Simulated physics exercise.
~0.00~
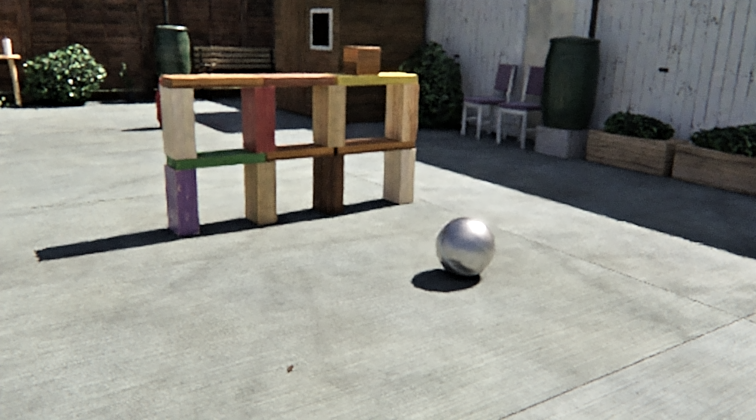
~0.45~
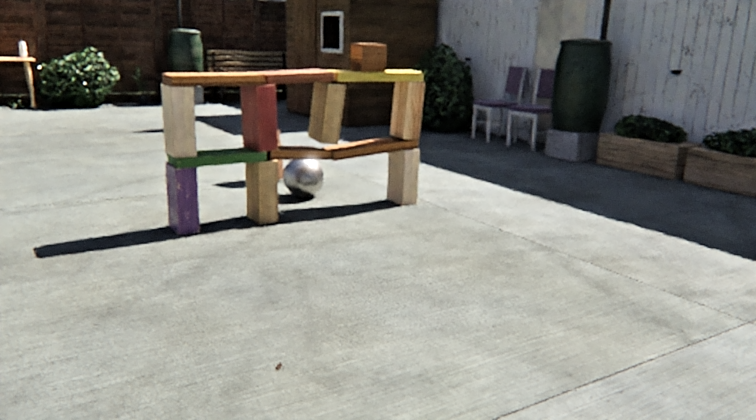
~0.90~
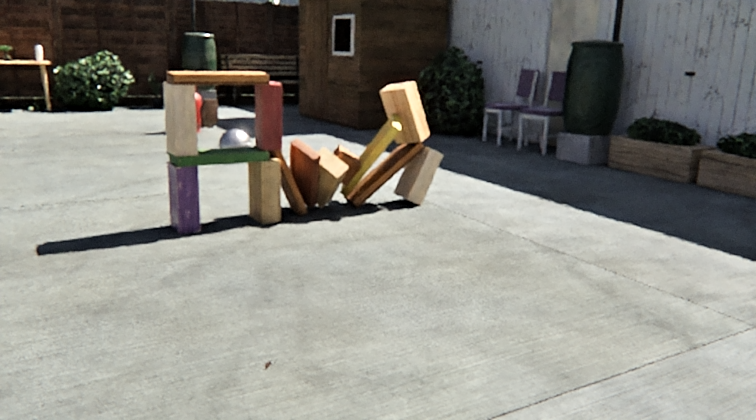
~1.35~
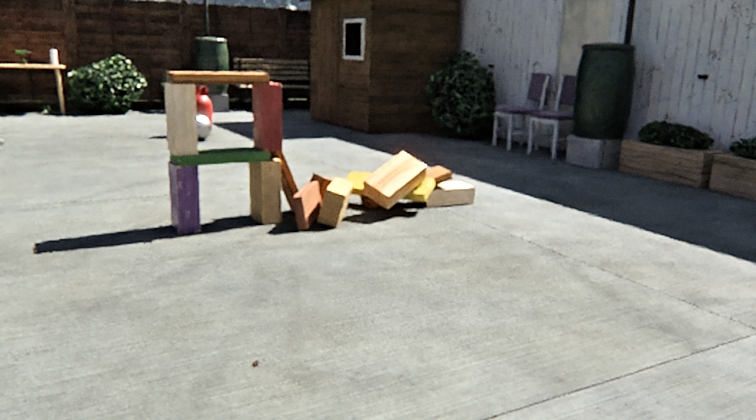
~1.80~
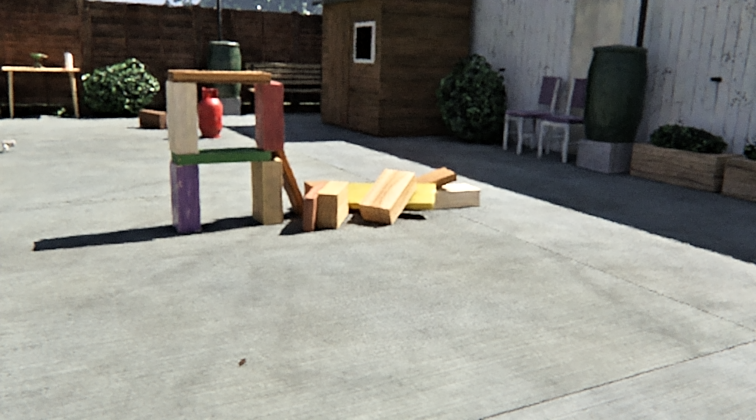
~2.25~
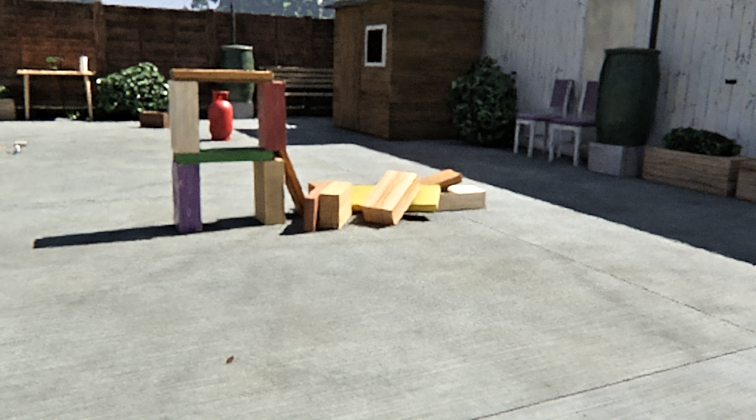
A steel ball rolls through the block house, collapsing its right side while the left stands.
